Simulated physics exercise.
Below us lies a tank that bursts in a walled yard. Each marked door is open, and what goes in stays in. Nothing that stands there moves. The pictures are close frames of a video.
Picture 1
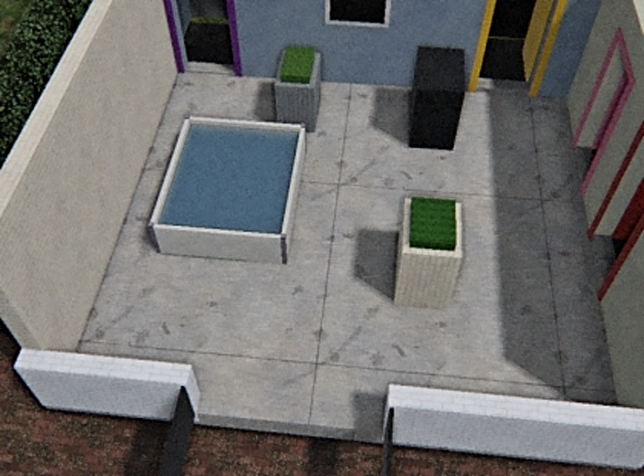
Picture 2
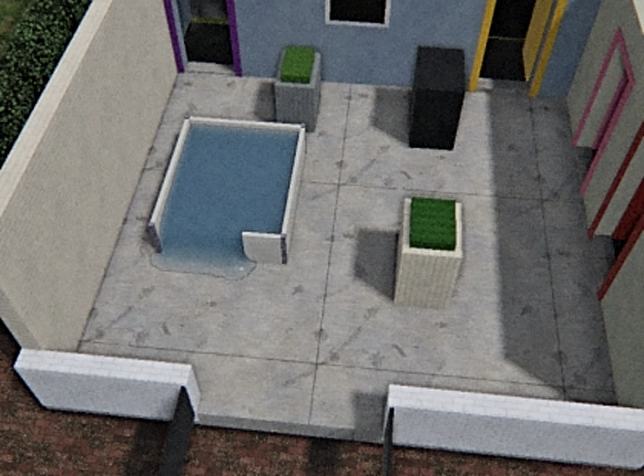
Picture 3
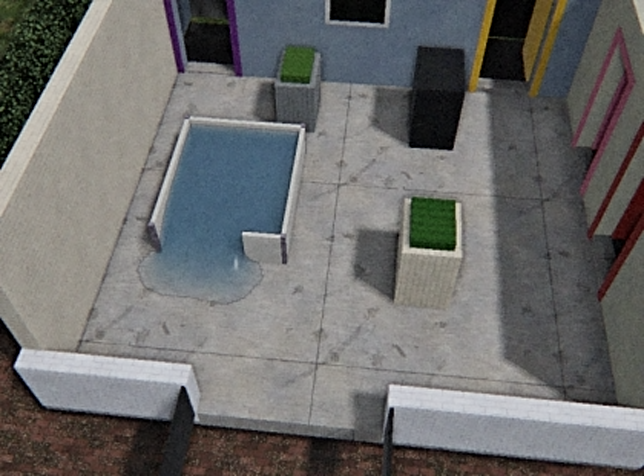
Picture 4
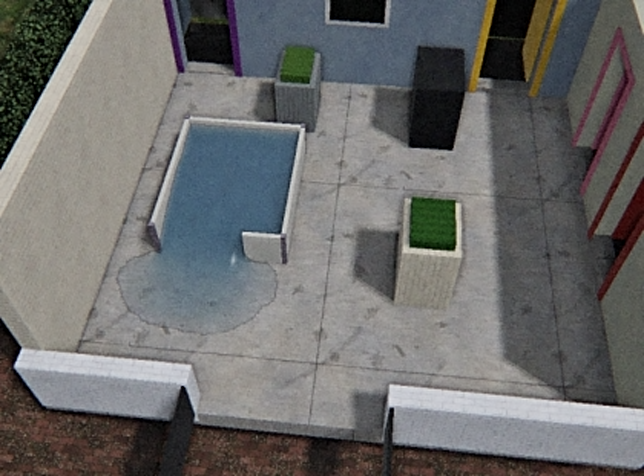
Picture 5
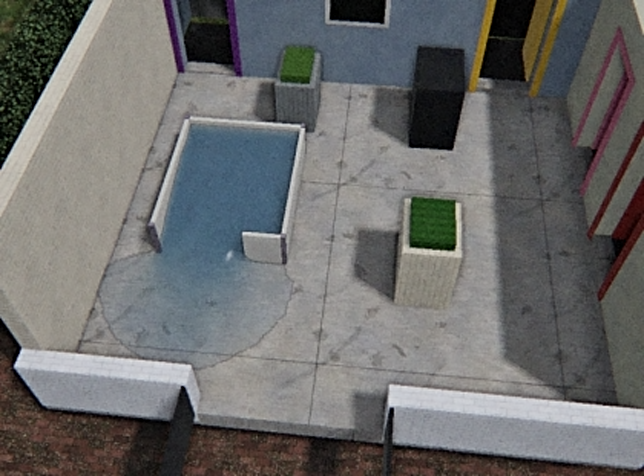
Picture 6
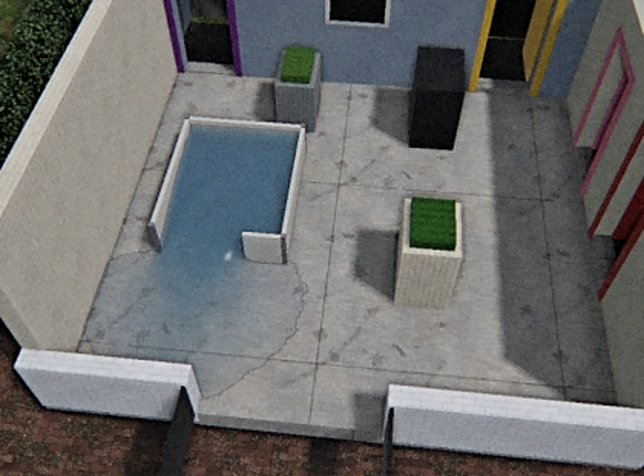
A walled yard of grey concrete, seen from above by a still camera, has a blue back wall with purple-framed and yellow-framed doorways. A white-sided tank of blue water sits left of centre, with two grass-topped planters and a dark block around it. Its near side opens, and water pours out, spreading in a widening, thinning sheet toward the low white front wall.
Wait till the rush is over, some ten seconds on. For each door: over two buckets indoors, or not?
One by one: The red door stays under that; the purple door takes more than that; the pink door stays under that; the yellow door stays under that.
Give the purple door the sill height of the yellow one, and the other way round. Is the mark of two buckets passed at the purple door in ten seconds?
The purple one takes less.
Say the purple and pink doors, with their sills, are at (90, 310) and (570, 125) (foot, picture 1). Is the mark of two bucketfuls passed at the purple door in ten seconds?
Then: The purple door passes that mark.
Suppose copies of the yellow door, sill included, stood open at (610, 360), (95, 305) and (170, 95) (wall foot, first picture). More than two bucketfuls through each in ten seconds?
One after the other: Holds, lets more in, keeps below it.
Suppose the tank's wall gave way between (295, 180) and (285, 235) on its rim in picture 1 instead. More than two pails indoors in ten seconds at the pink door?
One by one: The pink door is over.
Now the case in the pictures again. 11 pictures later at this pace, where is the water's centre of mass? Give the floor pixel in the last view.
Around (200, 262).
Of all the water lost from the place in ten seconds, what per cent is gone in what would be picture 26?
I make it 40 per cent.
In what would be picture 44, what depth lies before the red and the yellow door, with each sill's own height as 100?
In turn 0 and 0 per cent.
A moment on, water covers 15 % of the floor; the red door not reached, the purple door not reached, the pink door not reached, the yellow door not reached.
Next, water covers 15 % of the floor; the red door not reached, the purple door not reached, the pink door not reached, the yellow door not reached.
Then, water covers 25 % of the floor; the red door not reached, the purple door not reached, the pink door not reached, the yellow door not reached.
Later, water covers 45 % of the floor; the red door not reached, the purple door under two buckets in, the pink door not reached, the yellow door not reached.
In the end, water covers 70 % of the floor; the red door wet at the sill, nothing in, the purple door over two buckets in, the pink door wet at the sill, nothing in, the yellow door not reached.
